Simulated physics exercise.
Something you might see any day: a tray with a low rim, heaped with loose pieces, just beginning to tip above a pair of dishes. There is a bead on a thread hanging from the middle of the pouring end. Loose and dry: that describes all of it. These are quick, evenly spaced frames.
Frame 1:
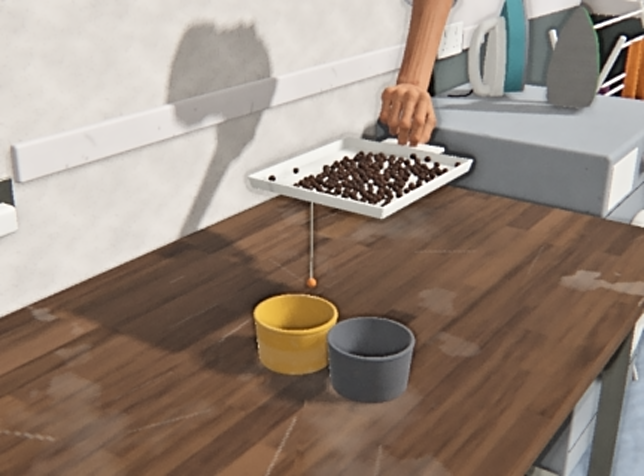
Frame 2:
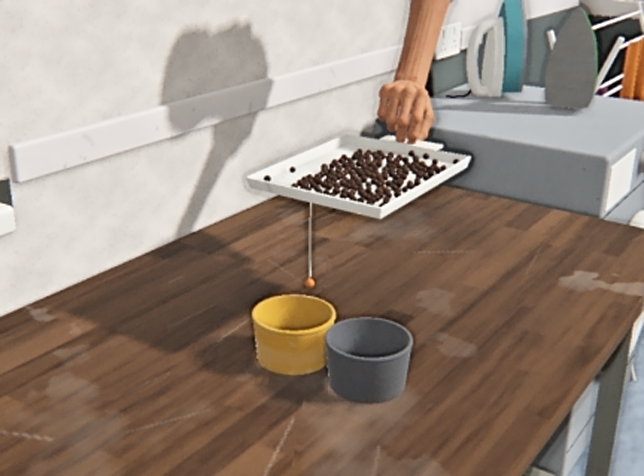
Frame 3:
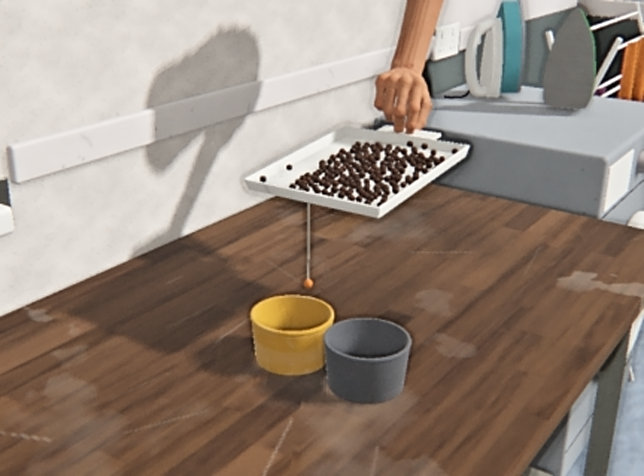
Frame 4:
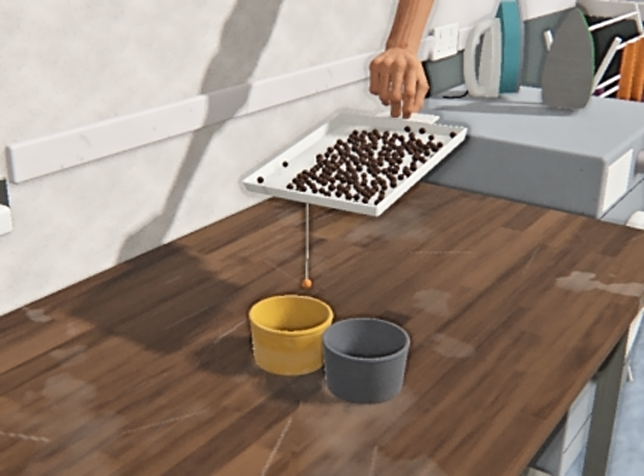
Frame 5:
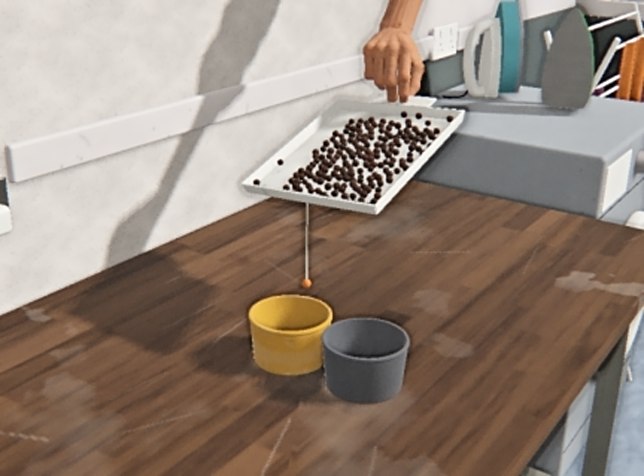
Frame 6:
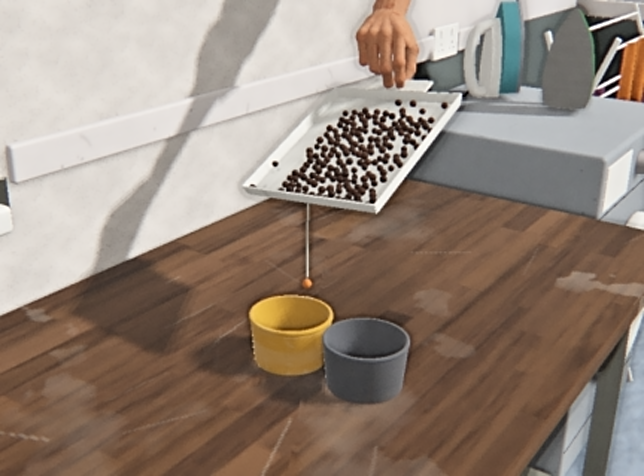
On a wooden worktop beside a pale wall, a hand gradually tilts a white tray of dark chocolate balls above a yellow dish and a grey dish, and the balls shift across it while a small orange bead hangs beneath.
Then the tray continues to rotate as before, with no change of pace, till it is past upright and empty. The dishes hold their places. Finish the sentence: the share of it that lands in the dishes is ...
... below one half.
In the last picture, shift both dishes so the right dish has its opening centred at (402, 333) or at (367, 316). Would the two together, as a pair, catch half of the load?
For the earlier try a smaller portion is kept, for the later one a smaller portion.
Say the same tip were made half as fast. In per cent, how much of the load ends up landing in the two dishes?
Roughly 30 in a hundred.
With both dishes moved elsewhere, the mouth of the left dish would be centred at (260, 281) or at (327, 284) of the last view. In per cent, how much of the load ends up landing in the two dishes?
50 and 0 in a hundred.
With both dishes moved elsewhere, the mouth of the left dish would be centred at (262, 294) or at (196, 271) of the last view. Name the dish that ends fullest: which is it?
The dish at left, then the dish at right.
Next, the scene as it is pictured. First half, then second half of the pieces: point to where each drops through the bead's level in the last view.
First around (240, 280), afterwards around (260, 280).
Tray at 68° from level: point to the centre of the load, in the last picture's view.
The load is centred near (275, 201).
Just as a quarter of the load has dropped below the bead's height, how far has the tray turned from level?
Close to 75 degrees, I reckon.
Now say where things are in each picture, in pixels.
Corners of the pouring end near (252, 176) and (382, 207), level; middle of the load near (375, 178), chocolate balls; left dish near (272, 346); right dish near (347, 373); bead on its thread near (311, 283), in the first picture.
Corners of the pouring end near (250, 177) and (380, 207), level; middle of the load near (373, 177), in the second picture.
Corners of the pouring end near (248, 179) and (378, 206), tipped barely, lowest at the left corner; middle of the load near (371, 172), in the third picture.
Corners of the pouring end near (246, 181) and (376, 205), tipped a little, lowest at the left corner; middle of the load near (369, 164), in the fourth picture.
Corners of the pouring end near (245, 182) and (374, 204), tipped clearly, lowest at the left corner; middle of the load near (365, 157), near a quarter on the move, in the fifth picture.
Corners of the pouring end near (245, 185) and (374, 203), tipped clearly, lowest at the left corner; middle of the load near (359, 154), all but a few on the move; left dish near (267, 347); right dish near (343, 374), in the sixth picture.
Shortly afterwards, tray tipped steeply; near half on the tray; only a few in the left dish; a little outside both; near a quarter in the air.
Next, tray tipped past a quarter turn; only a few on the tray; near a quarter in the left dish; near two thirds outside both; a little in the air.
Some moments later, tray tipped past a quarter turn; near a quarter in the left dish; near two thirds outside both.
In the end, tray tipped past a quarter turn; none at all in the right dish; near a quarter in the left dish; near two thirds outside both.
